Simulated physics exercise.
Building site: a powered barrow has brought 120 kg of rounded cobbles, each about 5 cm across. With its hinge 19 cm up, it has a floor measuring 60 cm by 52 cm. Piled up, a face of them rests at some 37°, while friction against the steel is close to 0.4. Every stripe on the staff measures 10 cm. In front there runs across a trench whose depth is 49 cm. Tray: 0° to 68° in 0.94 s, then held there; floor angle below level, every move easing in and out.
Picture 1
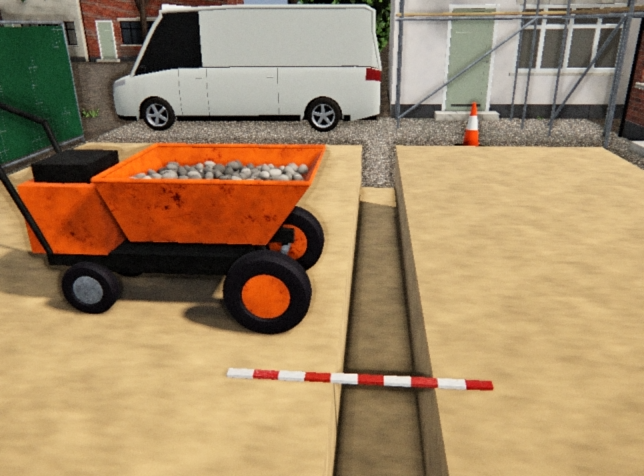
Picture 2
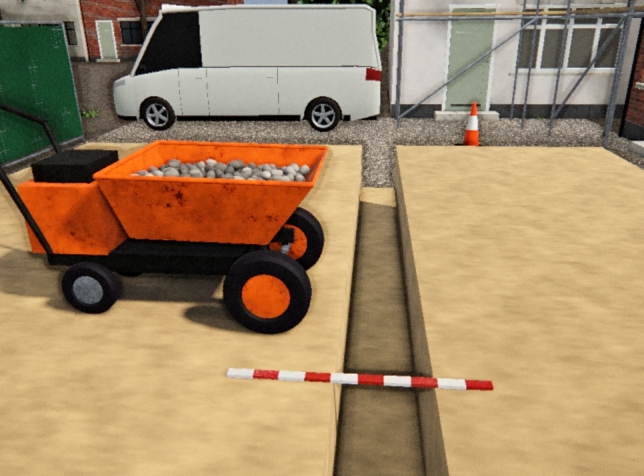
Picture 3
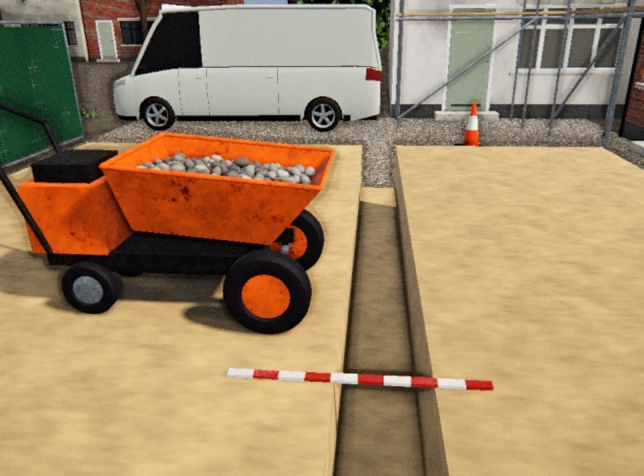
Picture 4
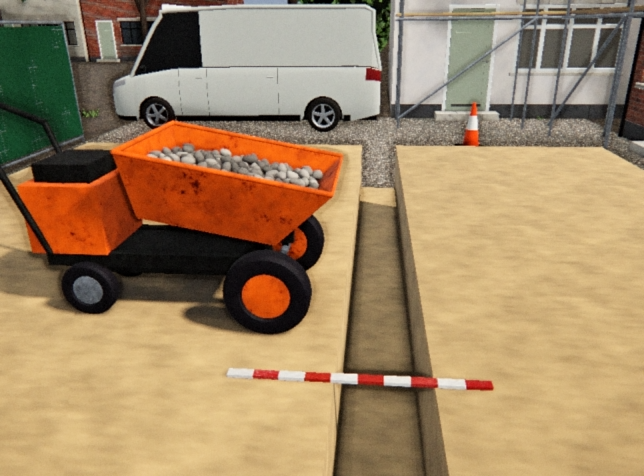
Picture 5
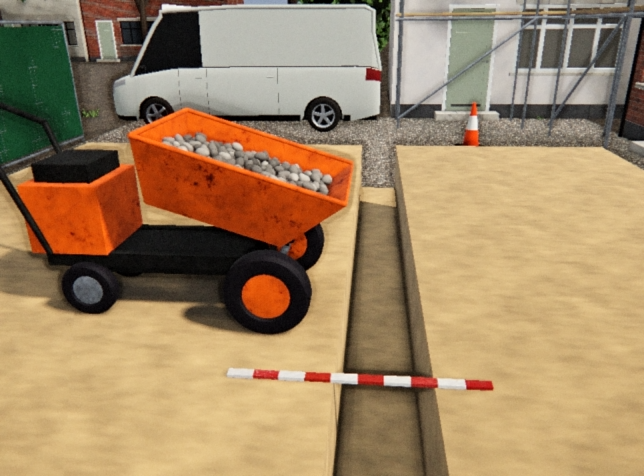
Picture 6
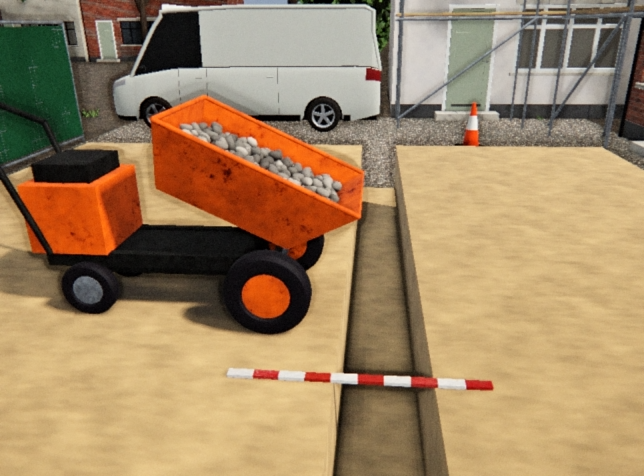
A white van stood parked behind an orange powered barrow loaded with rounded grey cobbles, and the barrow's tray tilted steadily, its back end rising and its front lip dipping toward the trench on the right.
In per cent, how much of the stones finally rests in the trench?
Roughly 53 per cent of them.
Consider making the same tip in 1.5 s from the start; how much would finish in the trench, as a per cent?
Something close to 60 per cent.
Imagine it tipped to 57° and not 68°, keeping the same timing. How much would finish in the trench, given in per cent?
With that change, near 30 per cent.
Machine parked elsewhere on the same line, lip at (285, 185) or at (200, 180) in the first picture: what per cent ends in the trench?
Roughly 70 percent for the first, and 70 percent for the second.
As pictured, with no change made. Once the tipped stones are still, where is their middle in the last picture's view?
Somewhere near pixel (413, 363).
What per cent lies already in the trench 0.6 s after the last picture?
Roughly 10 percent of the load.
Then, 0.3 s after the last picture the floor is at 57°, 100 % in the tray; the foremost stones are at (376, 237).
Then, 0.6 s after the last picture the floor is at 68°, 74 % in the tray, 11 % in the trench, 15 % past the trench; the foremost stones are at (461, 301).
Then, 1.0 s after the last picture the floor is at 68°, 34 % in the tray, 20 % in the trench, 46 % past the trench; the foremost stones are at (587, 324).
Then, 2.9 s after the last picture the floor is at 68°, 0 % in the tray, 53 % in the trench, 47 % past the trench; the foremost stones are past the picture's edge.
